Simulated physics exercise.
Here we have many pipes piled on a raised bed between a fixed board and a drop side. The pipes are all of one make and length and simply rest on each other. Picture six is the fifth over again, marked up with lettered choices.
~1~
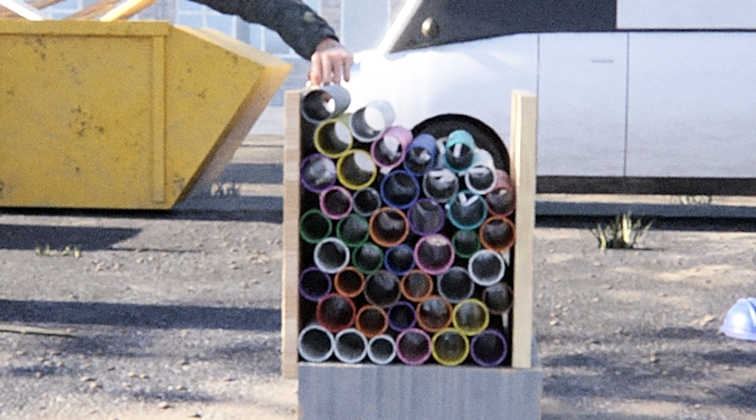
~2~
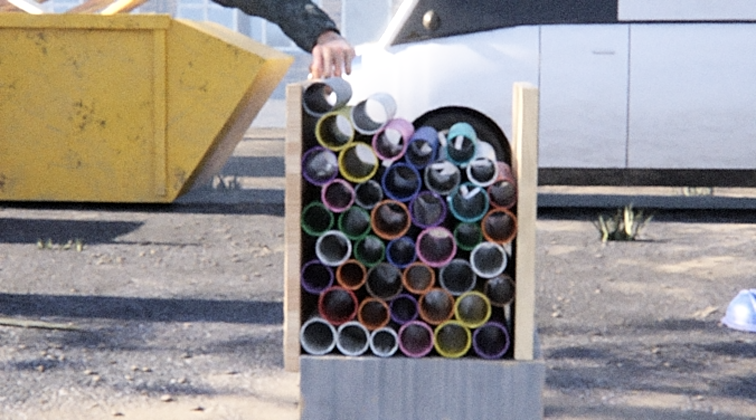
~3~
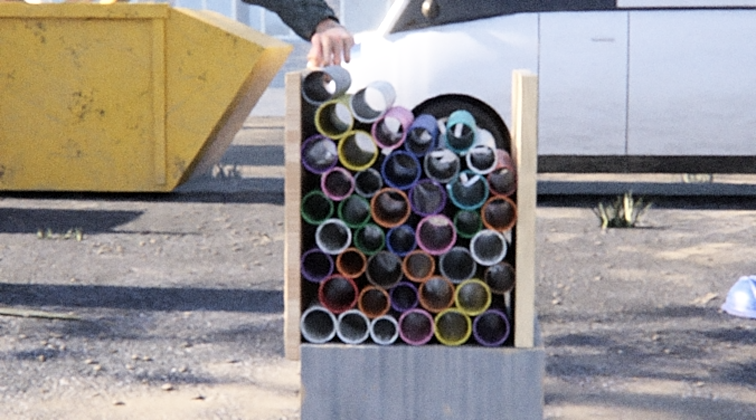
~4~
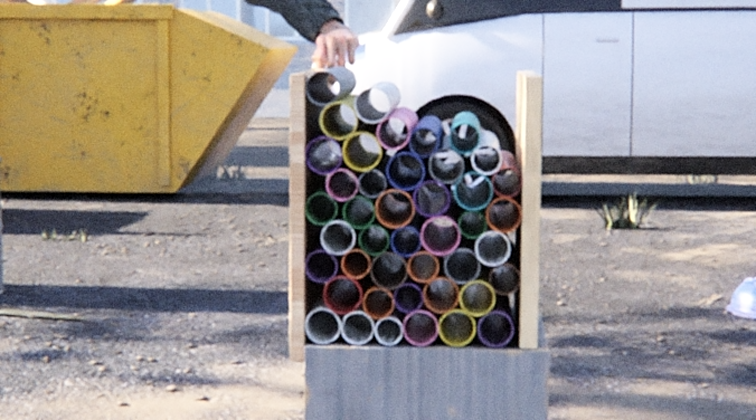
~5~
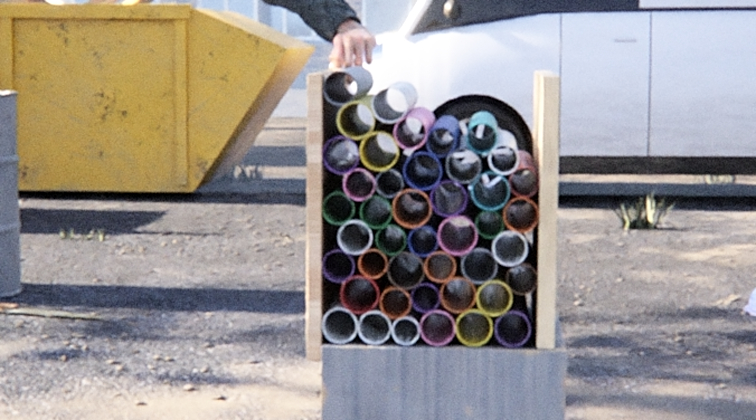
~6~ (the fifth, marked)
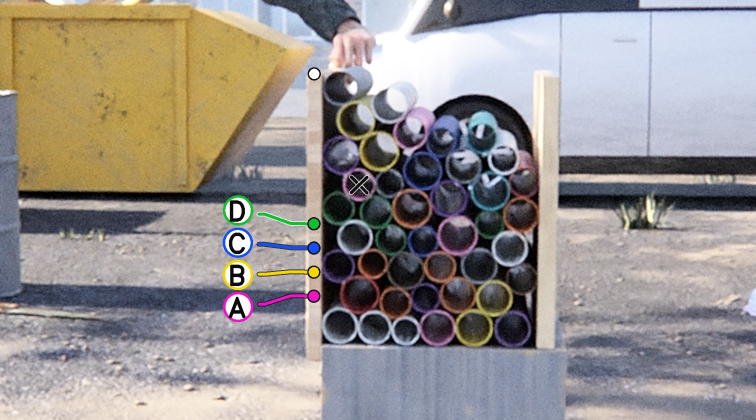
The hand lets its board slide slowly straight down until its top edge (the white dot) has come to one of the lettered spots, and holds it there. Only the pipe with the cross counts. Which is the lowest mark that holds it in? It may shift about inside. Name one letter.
At most to D.
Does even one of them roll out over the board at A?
Yes, at A.
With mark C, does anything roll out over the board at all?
Yes.
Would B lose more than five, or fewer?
It loses more than five.
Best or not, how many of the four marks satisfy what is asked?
One of the four.
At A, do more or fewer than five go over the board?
At A, more than five.
On the marked copy, A at (314, 296); B at (314, 272); C at (314, 248); D at (314, 224); the cross at (359, 185); the white dot at (314, 74).
Taking D. A third of the way, top of the board (322, 138).
Two thirds of the way, top of the board (322, 211).
When it is over, top of the board (322, 223), three out over the board, the crossed one still inside.
As for the rest, A lets the crossed one out; B lets the crossed one out; C lets the crossed one out.
